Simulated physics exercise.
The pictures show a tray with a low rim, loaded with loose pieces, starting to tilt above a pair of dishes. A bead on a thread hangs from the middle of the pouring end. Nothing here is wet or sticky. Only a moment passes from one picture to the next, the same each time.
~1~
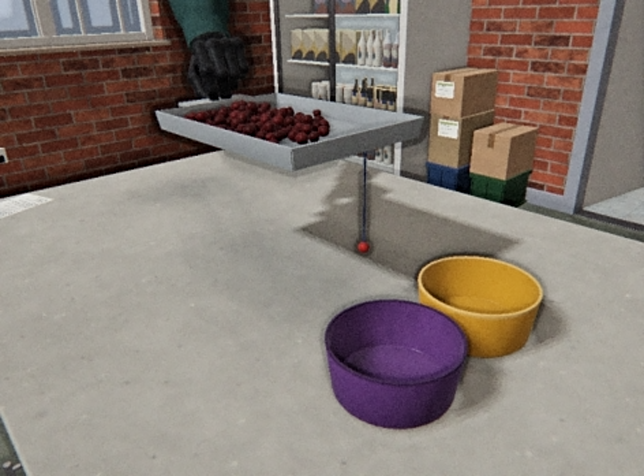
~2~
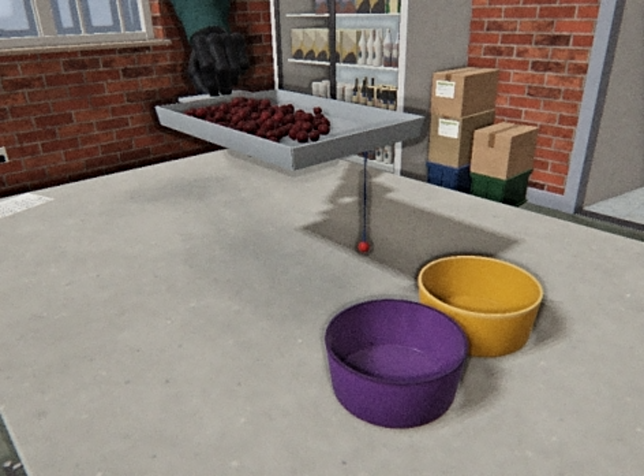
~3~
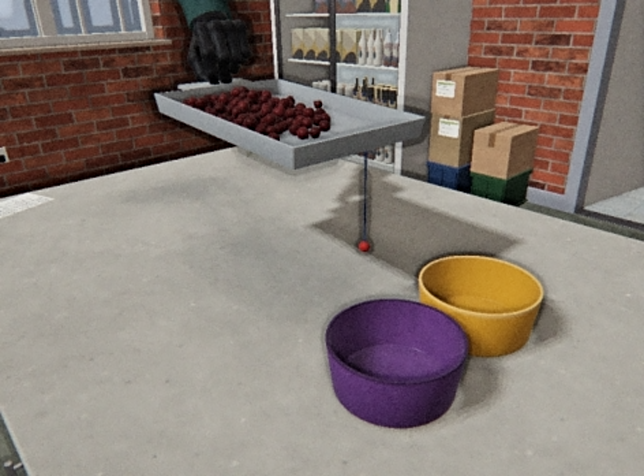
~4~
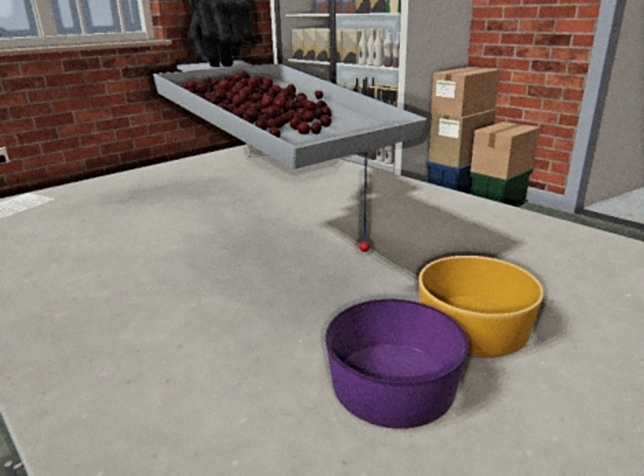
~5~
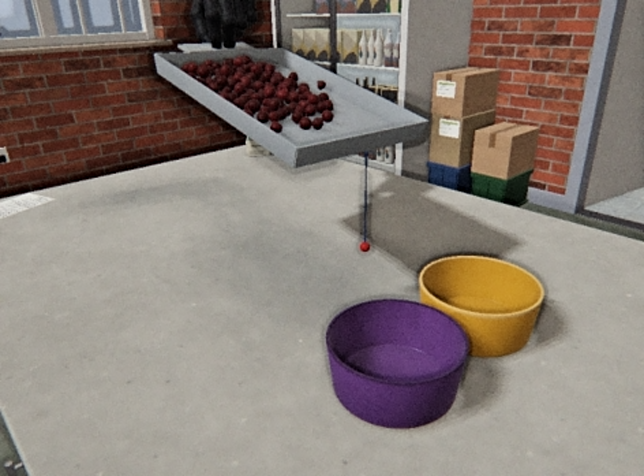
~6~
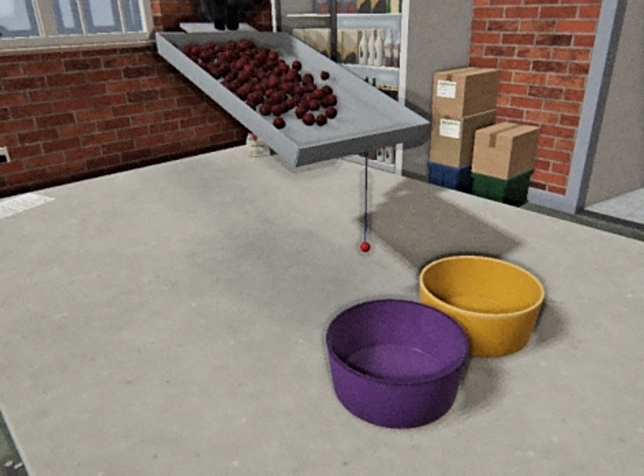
A dark-gloved hand tilting a grey tray of dark red cherries, its far end rising above purple and yellow bowls.
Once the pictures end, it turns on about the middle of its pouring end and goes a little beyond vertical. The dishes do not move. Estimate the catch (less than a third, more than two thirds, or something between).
Together they catch between a third and two thirds.
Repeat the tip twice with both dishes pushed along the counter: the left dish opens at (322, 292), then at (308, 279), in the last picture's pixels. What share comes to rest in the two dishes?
In turn 30 and 10 in a hundred.
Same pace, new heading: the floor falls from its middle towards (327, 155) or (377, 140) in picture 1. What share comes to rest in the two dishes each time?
In turn 50 and 30 in a hundred.
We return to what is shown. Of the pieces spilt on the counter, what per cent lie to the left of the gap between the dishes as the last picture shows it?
Some 70 per cent.
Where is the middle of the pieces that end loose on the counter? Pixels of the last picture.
Around (400, 307).
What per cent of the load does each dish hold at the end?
The left dish has 20 per cent, the right dish has 30.
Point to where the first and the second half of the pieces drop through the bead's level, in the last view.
Around (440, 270) and then (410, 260).
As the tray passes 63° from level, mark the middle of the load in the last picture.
Around (355, 93).
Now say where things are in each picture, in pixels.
Corners of the pouring end at (292, 147) and (419, 117), level; middle of the load at (256, 121), dried cherries; left dish at (451, 391); right dish at (531, 325); bead on its thread at (364, 247), in the first frame.
Corners of the pouring end at (293, 147) and (420, 117), level; middle of the load at (256, 118), in the second frame.
Corners of the pouring end at (294, 146) and (421, 117), tipped barely, level across its low end; middle of the load at (257, 111), in the third frame.
Corners of the pouring end at (295, 146) and (423, 118), tipped a little, level across its low end; middle of the load at (257, 99), in the fourth frame.
Corners of the pouring end at (298, 146) and (424, 120), tipped a little, level across its low end; middle of the load at (259, 87), in the fifth frame.
Corners of the pouring end at (300, 146) and (426, 121), tipped clearly, level across its low end; middle of the load at (262, 78); left dish at (452, 390); right dish at (533, 325), in the sixth frame.
Soon after the last picture, tray tipped steeply; nearly all on the tray; a stray few in the right dish; a small part in the air.
A little later, tray tipped past a quarter turn; most on the tray; a stray few in the left dish; a stray few in the right dish; a small part outside both; a stray few in the air.
Later still, tray tipped past a quarter turn; about a quarter in the left dish; about a third in the right dish; about half outside both; a stray few in the air.
At rest, tray tipped past a quarter turn; about a quarter in the left dish; about a third in the right dish; about half outside both; a stray few in the air.
